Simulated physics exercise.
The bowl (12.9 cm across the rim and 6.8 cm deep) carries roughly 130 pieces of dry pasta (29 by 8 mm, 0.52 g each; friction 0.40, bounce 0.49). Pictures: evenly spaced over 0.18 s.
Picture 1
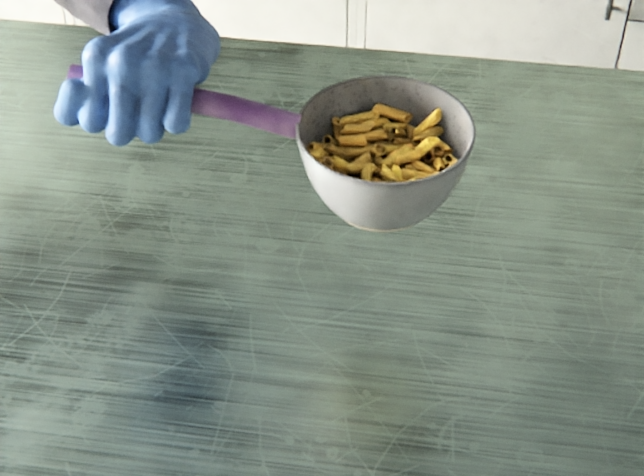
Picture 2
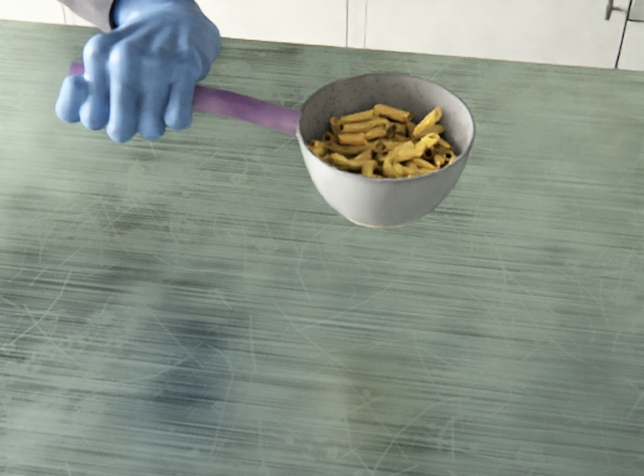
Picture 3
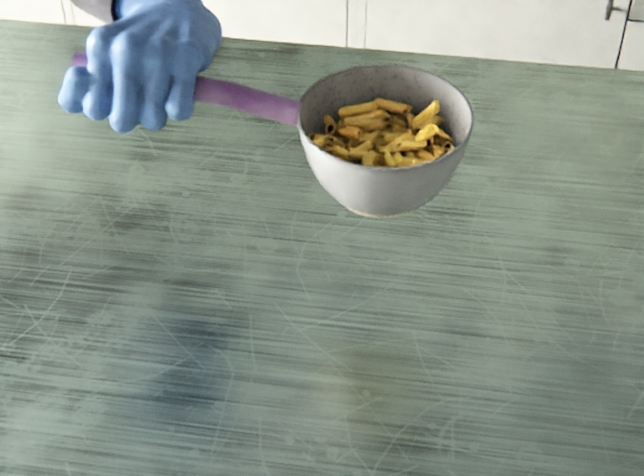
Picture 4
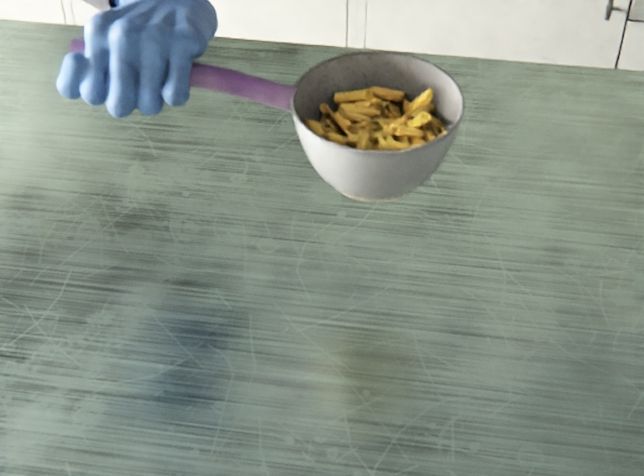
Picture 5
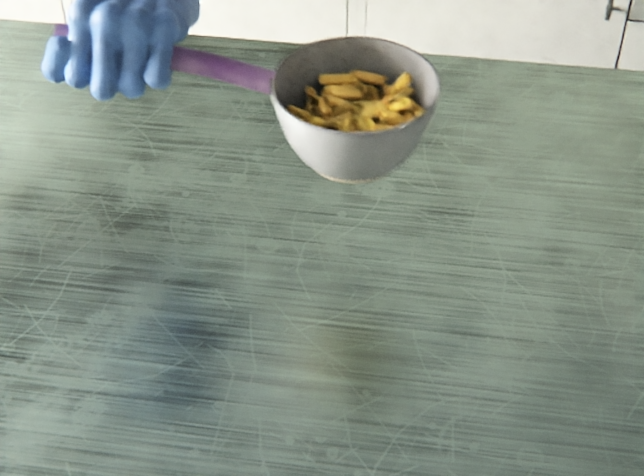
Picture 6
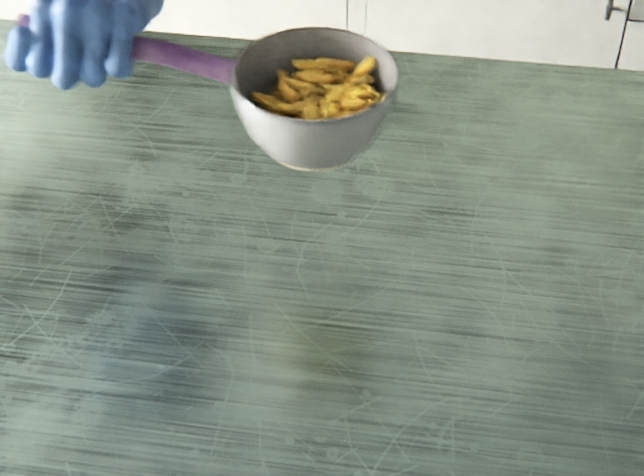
Above a scratched green surface, a blue-gloved hand moves a bowl of pasta up and left.
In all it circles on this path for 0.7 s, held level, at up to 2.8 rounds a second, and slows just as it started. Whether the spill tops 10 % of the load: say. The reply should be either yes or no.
The reply is yes.
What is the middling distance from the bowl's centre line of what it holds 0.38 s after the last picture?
Around 4.0 cm.
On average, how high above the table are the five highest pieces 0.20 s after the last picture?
Around 21 cm above the table.
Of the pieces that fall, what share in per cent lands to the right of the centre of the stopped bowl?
About 60 percent.
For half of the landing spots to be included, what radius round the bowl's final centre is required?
30 cm.
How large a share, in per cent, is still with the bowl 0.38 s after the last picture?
I'd put it at some 85 per cent of the load.
Then, 0.20 s after the last picture, bowl 100 %; middle of the pieces not yet landed near (293, 216).
Then, 0.38 s after the last picture, bowl 85 %, in the air 15 %; middle of the pieces not yet landed near (345, 102).
Then, 0.53 s after the last picture, bowl 70 %, fallen right of where it stops 10 %, in the air 15 %; middle of the pieces not yet landed near (187, 135).
Then, 0.68 s after the last picture, fallen behind where it stops 5 %, fallen left of where it stops 10 %, bowl 70 %, fallen right of where it stops 10 %; middle of the pieces not yet landed near (206, 169).
In the end, fallen behind where it stops 5 %, fallen left of where it stops 10 %, bowl 70 %, fallen right of where it stops 10 %.
